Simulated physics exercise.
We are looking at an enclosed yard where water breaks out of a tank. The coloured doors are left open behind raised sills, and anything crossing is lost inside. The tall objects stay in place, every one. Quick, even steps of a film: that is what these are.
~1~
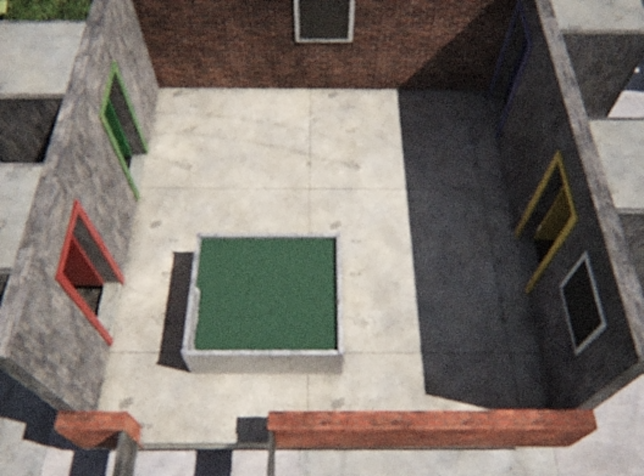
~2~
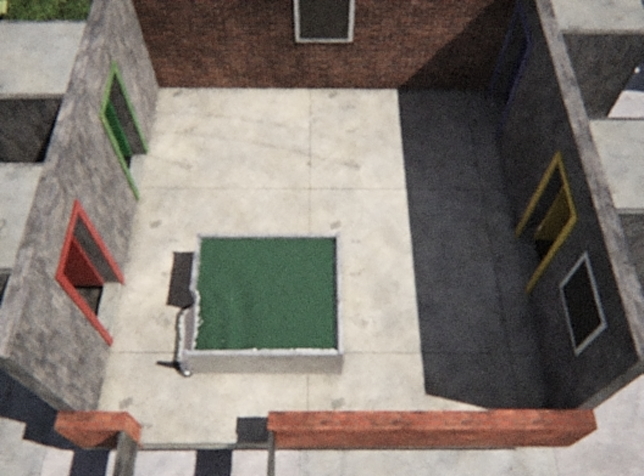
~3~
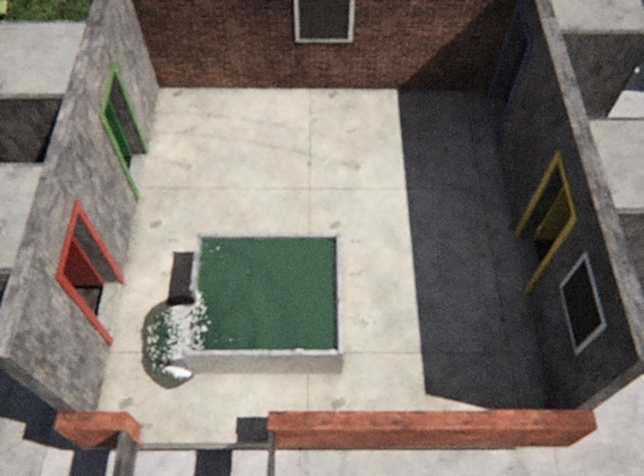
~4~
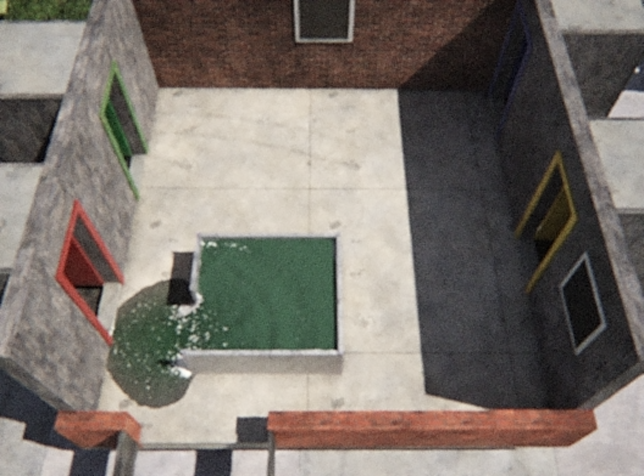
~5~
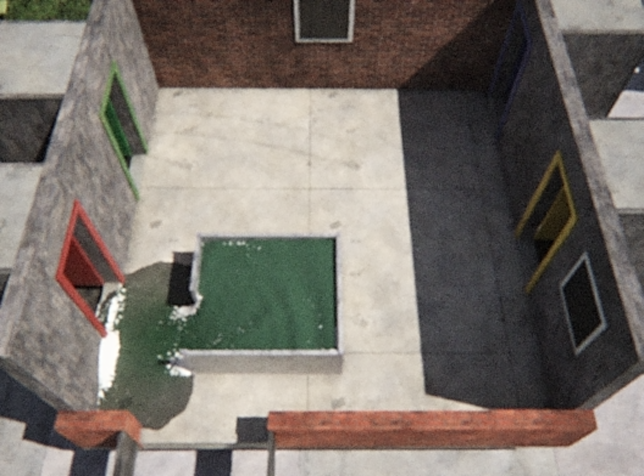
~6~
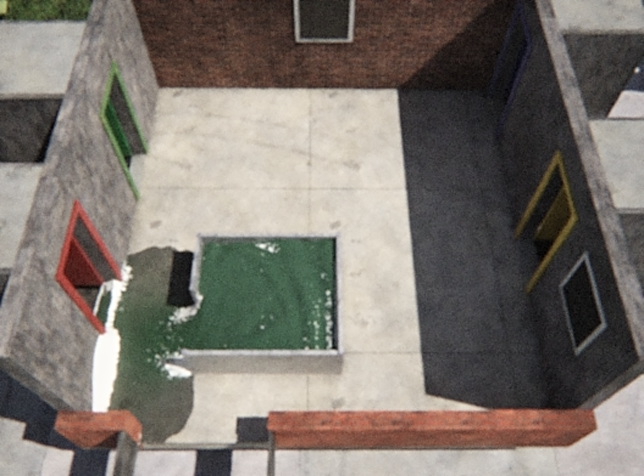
To begin with, a tank of green water stands still in a walled yard with open coloured doors. Water then breaks out at the tank's lower left corner and spreads leftward across the pale floor in a widening pool, reaching the left wall and foaming white along it below the red doorway.
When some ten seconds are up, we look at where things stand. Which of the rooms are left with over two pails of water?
Result: The yellow door is going to allow two buckets or less; the green door is going to allow two buckets or less; the red door is going to allow over two buckets; the blue door is going to allow two buckets or less.
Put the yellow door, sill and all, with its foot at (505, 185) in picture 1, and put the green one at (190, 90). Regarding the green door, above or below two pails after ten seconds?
I'd say the green one tops it.
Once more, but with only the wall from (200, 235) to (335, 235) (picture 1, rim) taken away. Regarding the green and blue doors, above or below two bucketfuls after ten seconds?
First green crosses the line, then blue crosses the line.
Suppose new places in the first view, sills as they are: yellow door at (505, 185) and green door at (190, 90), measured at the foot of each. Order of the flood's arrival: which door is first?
That would be the red one.
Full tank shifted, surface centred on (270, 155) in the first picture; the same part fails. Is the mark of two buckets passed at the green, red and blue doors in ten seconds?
Door by door, the green door crosses the threshold, the red door remains beneath it, and the blue door remains beneath it.
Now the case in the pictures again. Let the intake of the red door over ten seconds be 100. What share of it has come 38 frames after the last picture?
Approximately 95 in a hundred, I reckon.
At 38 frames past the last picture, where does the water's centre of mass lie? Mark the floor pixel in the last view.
I reckon somewhere around (255, 283).
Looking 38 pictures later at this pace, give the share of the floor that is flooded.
Some 55 per cent.
A moment on, water covers 10 % of the floor; the yellow door not reached, the green door not reached, the red door far over two buckets in, the blue door not reached.
Next, water covers 20 % of the floor; the yellow door not reached, the green door wet at the sill, nothing in, the red door far over two buckets in, the blue door not reached.
Then, water covers 40 % of the floor; the yellow door not reached, the green door wet at the sill, nothing in, the red door far over two buckets in, the blue door not reached.
Later, water covers 55 % of the floor; the yellow door wet at the sill, nothing in, the green door wet at the sill, nothing in, the red door far over two buckets in, the blue door not reached.
In the end, water covers 80 % of the floor; the yellow door wet at the sill, nothing in, the green door wet at the sill, nothing in, the red door far over two buckets in, the blue door wet at the sill, nothing in.
